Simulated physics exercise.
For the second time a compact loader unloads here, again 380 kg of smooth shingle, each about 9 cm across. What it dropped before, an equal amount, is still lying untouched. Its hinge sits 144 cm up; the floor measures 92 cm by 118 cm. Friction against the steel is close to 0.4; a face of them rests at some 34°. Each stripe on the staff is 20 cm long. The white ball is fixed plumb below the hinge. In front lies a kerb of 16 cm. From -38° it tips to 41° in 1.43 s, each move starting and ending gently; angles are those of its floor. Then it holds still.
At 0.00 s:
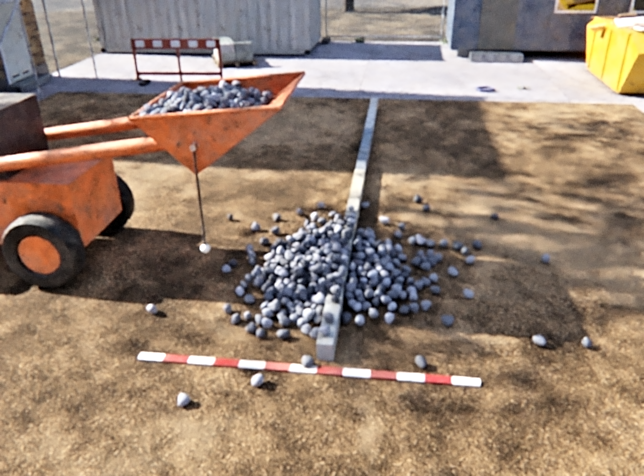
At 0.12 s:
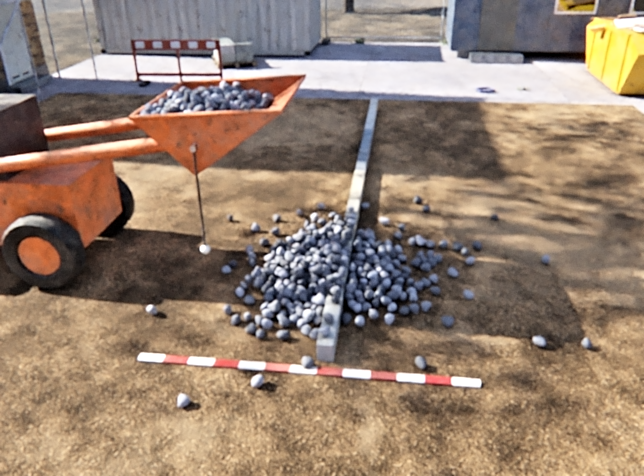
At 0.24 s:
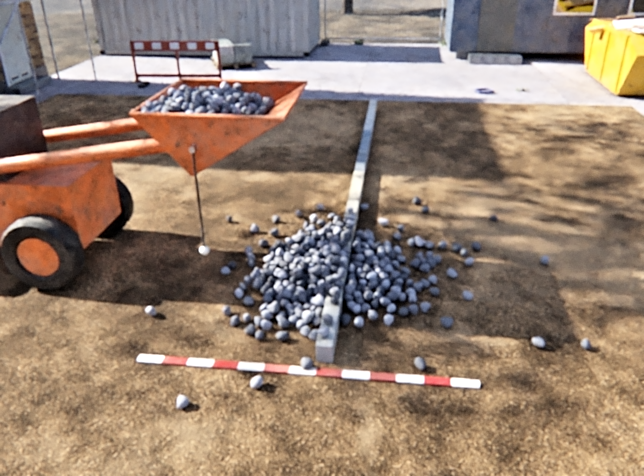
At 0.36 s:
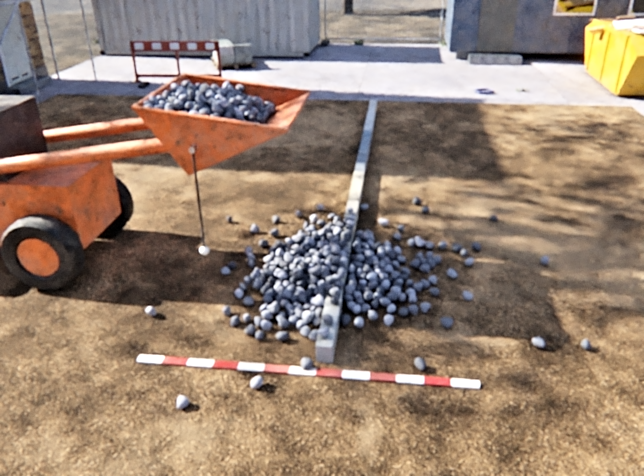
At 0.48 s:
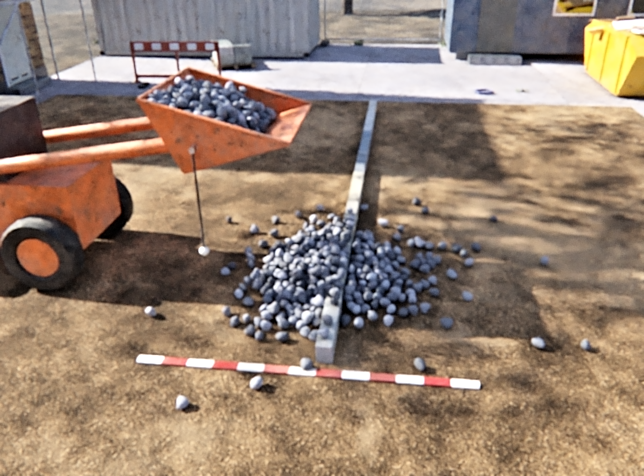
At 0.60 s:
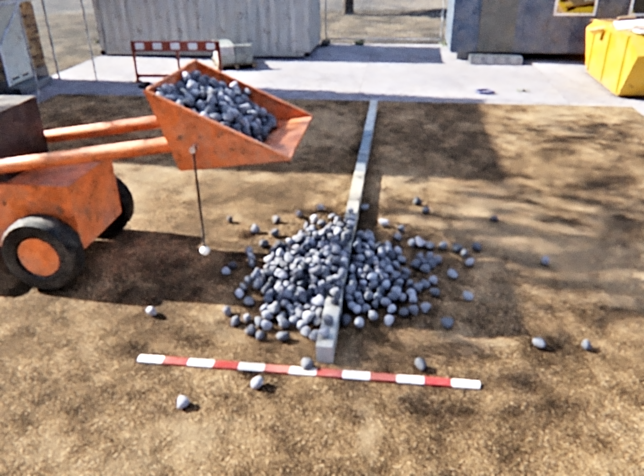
An orange loader's bucket, heaped with smooth grey stones, gradually tilted down toward the right, and its load shifted toward the front while the pile spread across the kerb below stayed still.
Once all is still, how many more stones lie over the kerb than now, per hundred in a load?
Roughly 34 per cent of a load more.
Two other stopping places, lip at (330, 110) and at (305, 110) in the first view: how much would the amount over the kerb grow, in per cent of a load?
Near 95 per cent from the first place, 65 from the second.
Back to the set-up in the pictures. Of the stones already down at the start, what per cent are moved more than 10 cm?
Roughly 15 per cent of them.
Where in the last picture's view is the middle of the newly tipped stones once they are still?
Their middle is at about (321, 260).
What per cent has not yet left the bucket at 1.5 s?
About 35 per cent.
After 1.1 s the floor is at 29°; in per cent of one load, 99 in the bucket, 70 on this side of the kerb, 30 over the kerb; the foremost stones are at (502, 273).
After 1.5 s the floor is at 41°; in per cent of one load, 37 in the bucket, 132 on this side of the kerb, 31 over the kerb; the foremost stones are at (502, 273).
After 1.9 s the floor is at 41°; in per cent of one load, 1 in the bucket, 150 on this side of the kerb, 50 over the kerb; the foremost stones are at (502, 273).
After 4.7 s the floor is at 41°; in per cent of one load, 0 in the bucket, 136 on this side of the kerb, 64 over the kerb; the foremost stones are at (531, 296). Net gain over the kerb, 34.
